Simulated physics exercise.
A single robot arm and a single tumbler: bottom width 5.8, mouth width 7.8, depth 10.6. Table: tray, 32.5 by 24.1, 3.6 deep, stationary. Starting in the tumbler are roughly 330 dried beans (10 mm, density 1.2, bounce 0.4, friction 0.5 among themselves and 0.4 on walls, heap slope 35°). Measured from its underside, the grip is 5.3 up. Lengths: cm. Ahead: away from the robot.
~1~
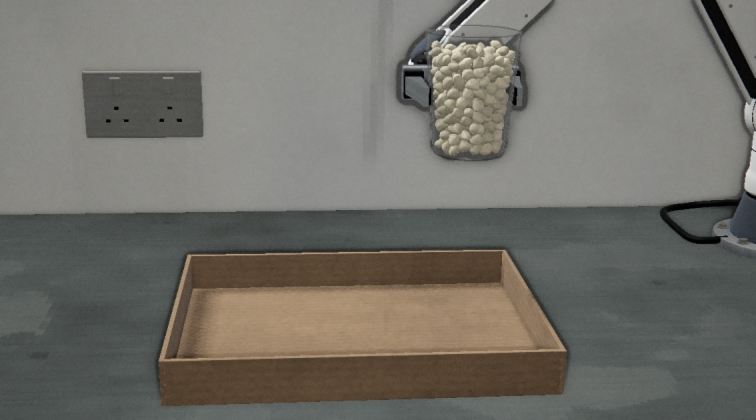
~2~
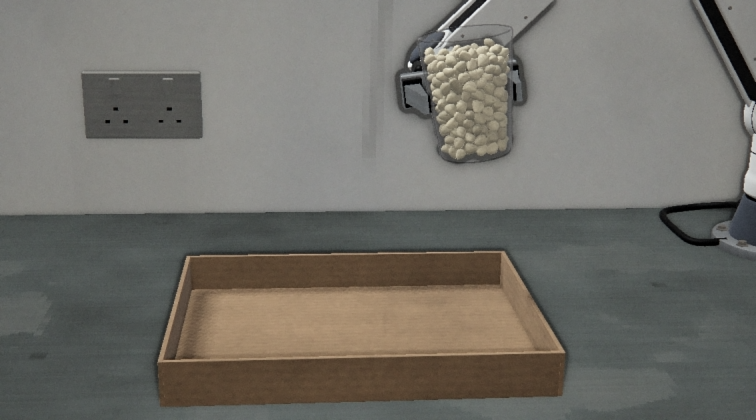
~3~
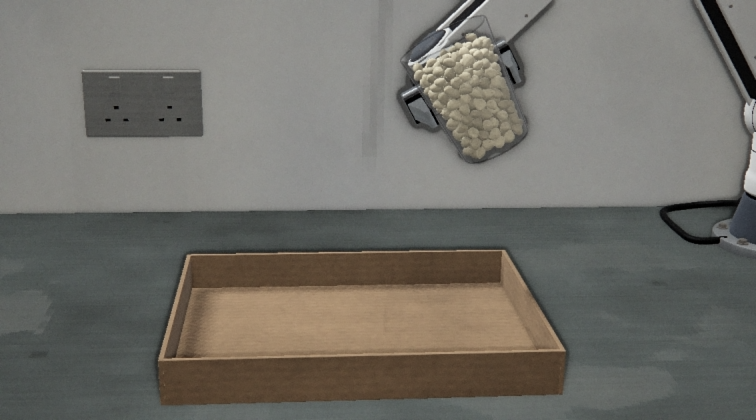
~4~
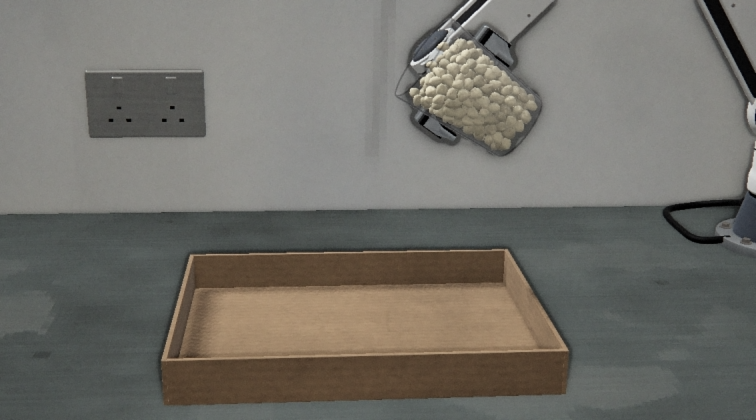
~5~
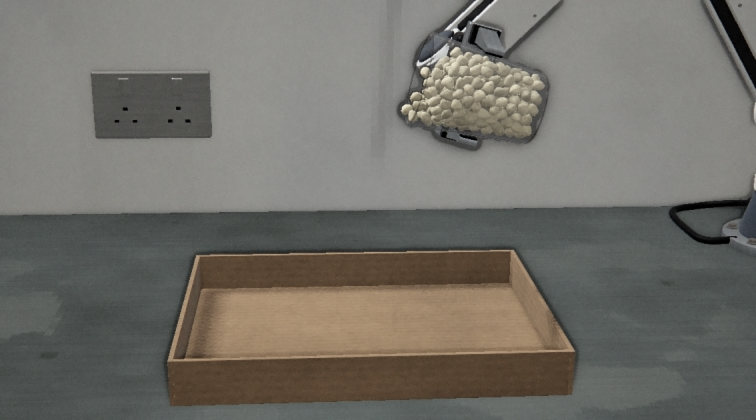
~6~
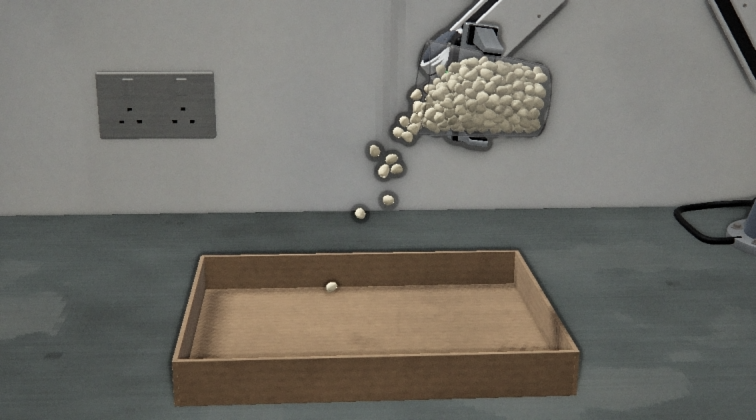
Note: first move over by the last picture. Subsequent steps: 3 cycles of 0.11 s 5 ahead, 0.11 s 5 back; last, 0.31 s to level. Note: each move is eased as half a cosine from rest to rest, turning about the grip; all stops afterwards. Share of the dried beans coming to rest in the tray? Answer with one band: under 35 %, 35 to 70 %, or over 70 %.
Over 70 %.
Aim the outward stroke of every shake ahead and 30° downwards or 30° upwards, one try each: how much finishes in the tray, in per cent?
Near 70 and 100 percent respectively.
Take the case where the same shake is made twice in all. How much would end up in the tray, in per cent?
My guess is near 85 per cent.
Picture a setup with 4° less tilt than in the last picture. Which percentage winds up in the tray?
85 %.
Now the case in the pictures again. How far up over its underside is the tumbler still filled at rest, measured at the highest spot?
The top sits some 2.5 cm up.
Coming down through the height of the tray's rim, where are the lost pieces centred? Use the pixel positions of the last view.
Roughly at (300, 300).
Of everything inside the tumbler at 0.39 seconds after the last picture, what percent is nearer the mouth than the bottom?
90 %.
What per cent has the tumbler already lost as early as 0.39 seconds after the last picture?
Roughly 75 percent up to then.
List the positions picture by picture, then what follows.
In the first picture, tumbler middle at (471, 94), level; upper third of the load around (472, 62), from x 435 to 510, top at y 45; 330 in the tumbler.
In the second picture, tumbler middle at (470, 96), tilted 8° forward; upper third of the load around (470, 64), from x 430 to 505, top at y 45.
In the third picture, tumbler middle at (471, 94), tilted 29° forward; upper third of the load around (465, 66), from x 420 to 515, top at y 40.
In the fourth picture, tumbler middle at (473, 94), tilted 54° forward; upper third of the load around (461, 71), from x 415 to 530, top at y 45.
In the fifth picture, tumbler middle at (479, 95), tilted 75° forward; upper third of the load around (469, 77), from x 405 to 540, top at y 55.
In the sixth picture, tumbler middle at (484, 95), tilted 83° forward; upper third of the load around (487, 80), from x 330 to 540, top at y 65; 321 in the tumbler, 1 in the tray, 8 in flight or on a rim.
Then, 0.39 s after the last picture, tilted 83° forward, highest piece 22 above the table; 233 in the tray, 83 in the tumbler, 14 in flight or on a rim.
Then, 0.78 s after the last picture, tilted 57° forward, highest piece 23 above the table; 292 in the tray, 25 in the tumbler, 2 on the table or floor, 11 in flight or on a rim.
Then, 1.17 s after the last picture, level, highest piece 20 above the table; 303 in the tray, 25 in the tumbler, 2 on the table or floor.
Then, 2.22 s after the last picture, level, highest piece 20 above the table; 303 in the tray, 25 in the tumbler, 2 on the table or floor.
Final count, 303 in the tray, 25 in the tumbler, 2 on the table or floor. That is 92 % in the tray.
